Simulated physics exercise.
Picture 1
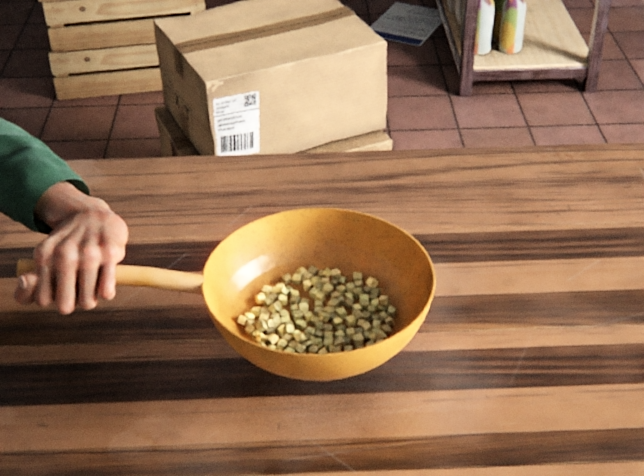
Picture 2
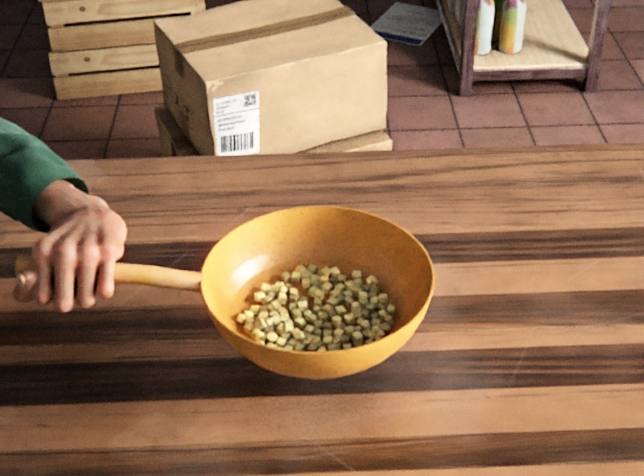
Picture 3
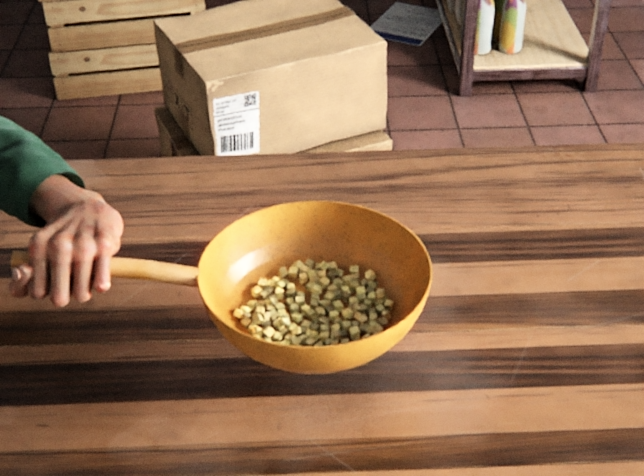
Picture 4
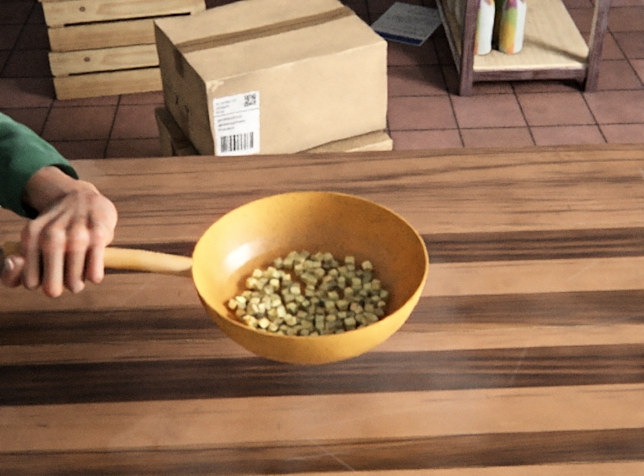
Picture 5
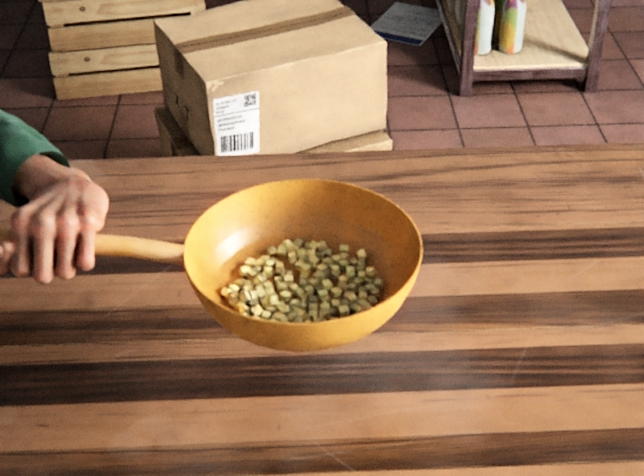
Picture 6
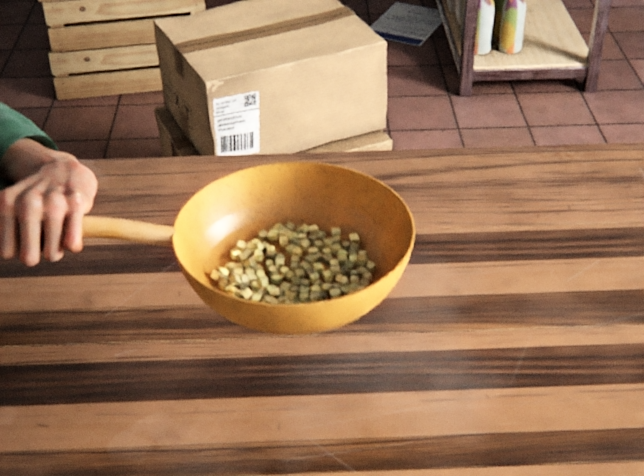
A yellow pan full of small, pale yellow-green potato cubes is held by its light wooden handle over a striped brown wooden counter, seen from above at an angle. Behind it, a taped cardboard box sits between wooden crates at left and a shelf with bottles at right, on reddish tiles. The green-sleeved hand at left moves the level pan slightly up and leftward, gradually faster, while the camera stays still.
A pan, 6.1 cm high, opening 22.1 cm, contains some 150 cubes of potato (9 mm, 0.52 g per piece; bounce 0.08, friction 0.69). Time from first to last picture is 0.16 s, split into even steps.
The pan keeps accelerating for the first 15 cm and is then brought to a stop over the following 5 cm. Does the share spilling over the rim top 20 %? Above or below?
It comes out below.
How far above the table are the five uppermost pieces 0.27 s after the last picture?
Some 27 cm.
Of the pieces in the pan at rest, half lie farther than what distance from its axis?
Value: About 6.5 centimetres.
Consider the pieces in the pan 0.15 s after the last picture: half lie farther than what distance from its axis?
Close to 5.5 cm, I'd say.
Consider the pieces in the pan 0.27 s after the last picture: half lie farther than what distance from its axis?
It works out to roughly 6.5 centimetres.
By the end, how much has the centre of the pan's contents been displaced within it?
5.0 cm.
Then, 0.15 s after the last picture, pan 100 %; middle of the pieces not yet landed near (225, 154).
Then, 0.27 s after the last picture, pan 100 %; middle of the pieces not yet landed near (179, 157).
Then, 0.39 s after the last picture, pan 100 %; middle of the pieces not yet landed near (181, 158).
Then, 0.50 s after the last picture, pan 100 %; middle of the pieces not yet landed near (181, 158).
In the end, pan 100 %.
